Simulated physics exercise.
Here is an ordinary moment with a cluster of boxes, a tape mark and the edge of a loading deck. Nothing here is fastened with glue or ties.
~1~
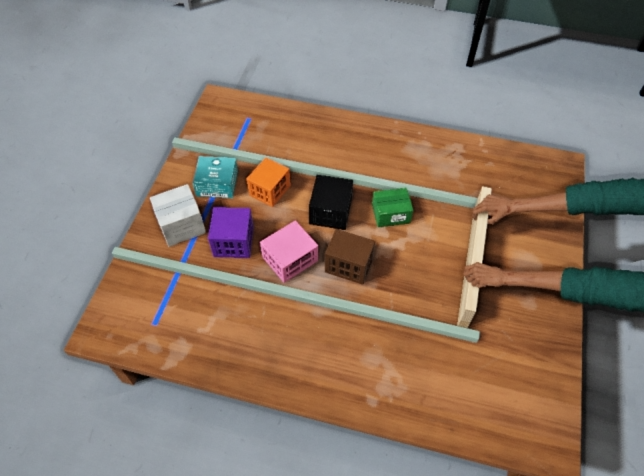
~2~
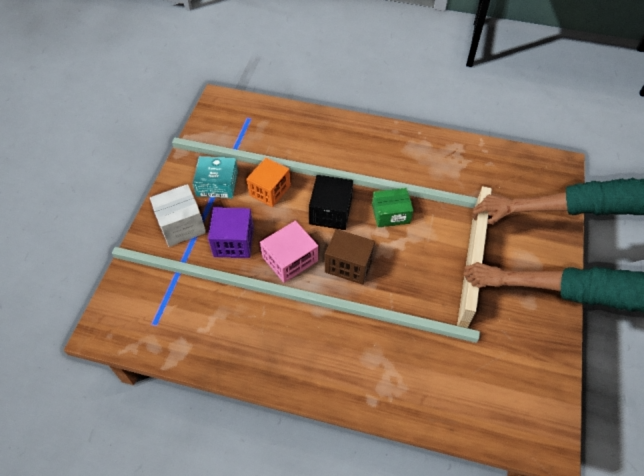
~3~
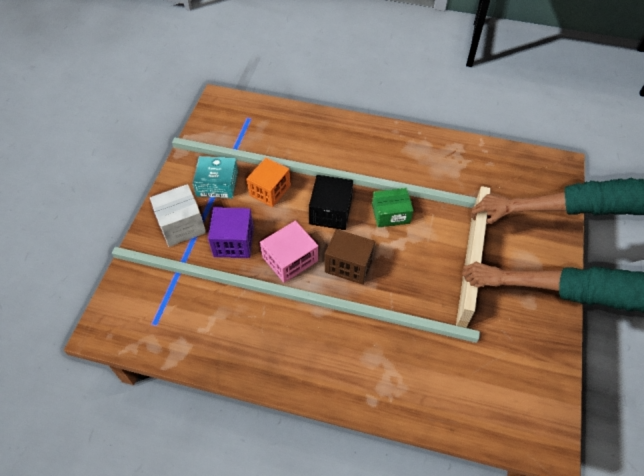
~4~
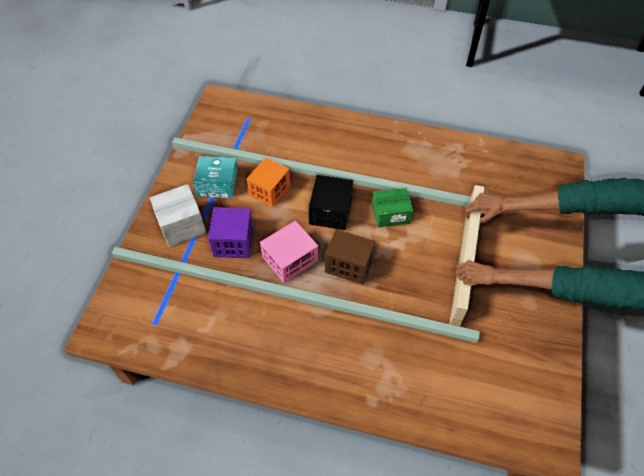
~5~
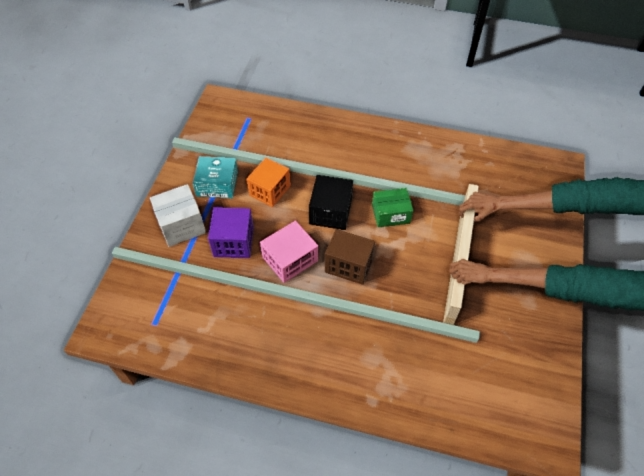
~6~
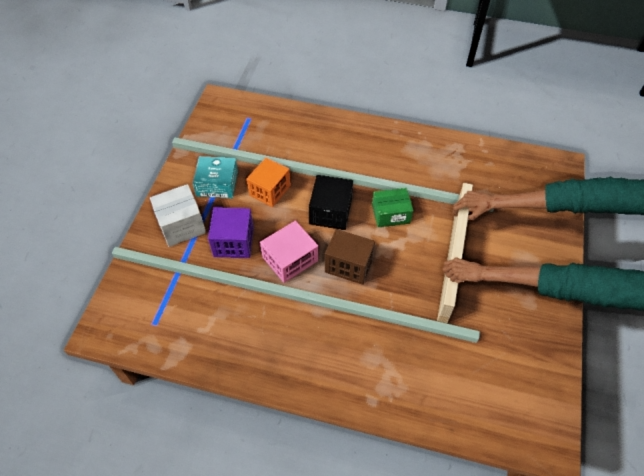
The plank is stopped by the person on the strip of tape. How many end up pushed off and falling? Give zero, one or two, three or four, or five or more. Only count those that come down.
Three or four fall.
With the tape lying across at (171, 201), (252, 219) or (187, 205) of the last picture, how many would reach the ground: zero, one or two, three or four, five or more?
Going through the places as listed, I'd say five or over, then just one or two, then five or more.
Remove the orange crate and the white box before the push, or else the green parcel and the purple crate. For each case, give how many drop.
I'd say 1 the first time and 2 the second time.
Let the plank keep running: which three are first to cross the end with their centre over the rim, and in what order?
Earliest first, the order is the white box, the purple crate, the turquoise box.
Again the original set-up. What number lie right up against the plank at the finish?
The count in contact is 3.
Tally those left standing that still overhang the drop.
The total would be 2.
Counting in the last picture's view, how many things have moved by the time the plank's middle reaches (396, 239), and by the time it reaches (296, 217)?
First 1, then 8.
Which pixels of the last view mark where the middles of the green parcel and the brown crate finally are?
In the last picture the green parcel sits around (210, 159) and the brown crate around (175, 220).
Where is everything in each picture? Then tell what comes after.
In the first frame, white box (178, 216); turquoise box (216, 177); purple crate (232, 233); plank (475, 256); tape (207, 209).
In the second frame, turquoise box (216, 177); black crate (331, 202).
In the third frame, purple crate (232, 233); brown crate (350, 257).
In the fourth frame, white box (178, 216); green parcel (392, 208).
In the fifth frame, turquoise box (216, 177); plank (461, 253).
In the sixth frame, white box (178, 216); turquoise box (216, 177); purple crate (232, 233); plank (455, 251); tape (207, 209).
Soon after, none off yet; white box at rest near (178, 216); turquoise box at rest near (216, 177); purple crate displaced a little near (228, 232).
In the end, the number that fall off is three or four; gone, purple crate, turquoise box and white box.
